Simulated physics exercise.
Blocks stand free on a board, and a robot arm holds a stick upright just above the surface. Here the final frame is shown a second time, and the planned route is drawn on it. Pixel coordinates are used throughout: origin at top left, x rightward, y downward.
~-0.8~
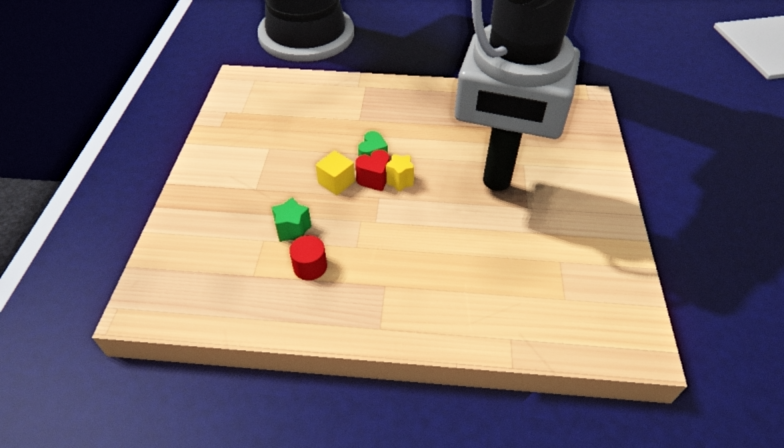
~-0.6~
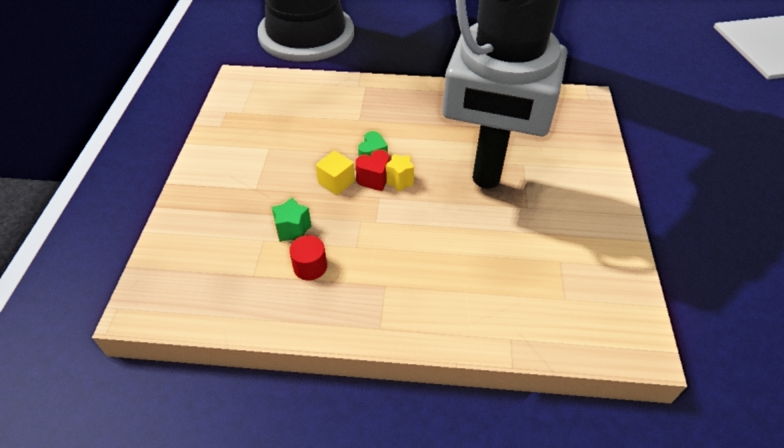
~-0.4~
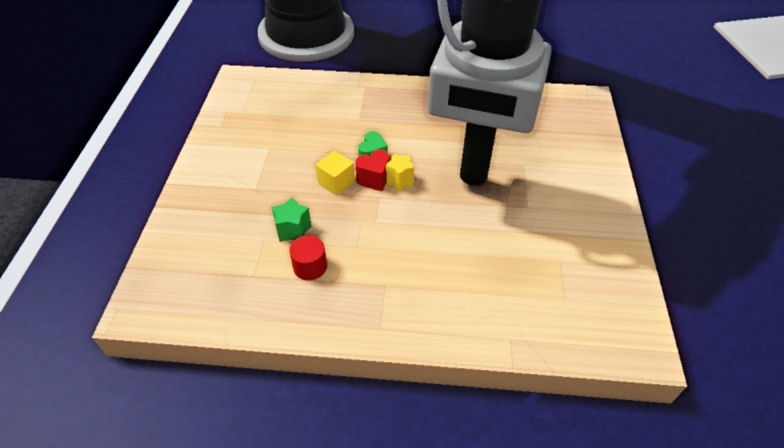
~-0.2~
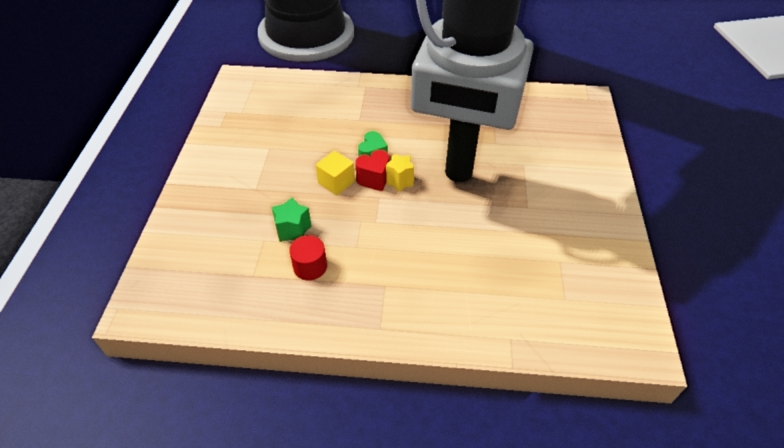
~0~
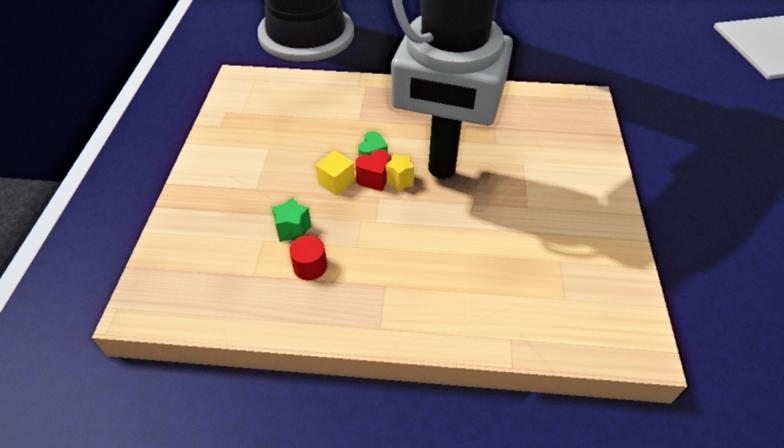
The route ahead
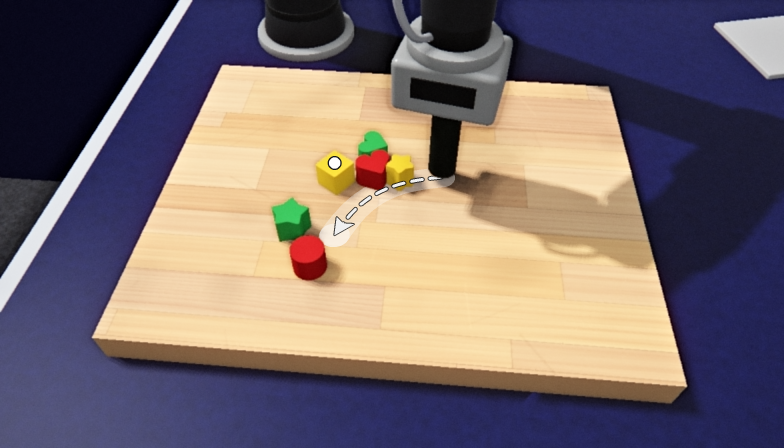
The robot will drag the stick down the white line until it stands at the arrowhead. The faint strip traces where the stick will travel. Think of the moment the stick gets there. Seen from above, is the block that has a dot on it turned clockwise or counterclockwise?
Counterclockwise from above.
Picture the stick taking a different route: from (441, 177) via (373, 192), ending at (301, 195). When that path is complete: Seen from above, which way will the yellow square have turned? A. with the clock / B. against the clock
I'll go with B - against the clock.
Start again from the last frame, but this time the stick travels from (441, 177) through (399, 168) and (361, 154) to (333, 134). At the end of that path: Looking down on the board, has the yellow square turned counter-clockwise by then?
I expect not.
Path on the board, from (441, 177) through (398, 185) and (361, 204) to (334, 235); the dot is on the yellow square.
On the path given first. One third of the way, stick at (397, 177); yellow square at (315, 162), turned 40° anticlockwise; red heart-shaped block at (347, 159), turned 40° clockwise; yellow star-shaped block at (371, 169).
Two thirds of the way, stick at (360, 197); yellow square at (309, 161), turned 60° anticlockwise; red heart-shaped block at (336, 157), turned 50° clockwise; yellow star-shaped block at (339, 175), turned 45° clockwise.
At the end, stick at (334, 227); green star-shaped block in place; yellow square at (309, 161), turned 60° anticlockwise; red heart-shaped block at (336, 157), turned 50° clockwise; yellow star-shaped block at (337, 177), turned 55° clockwise.
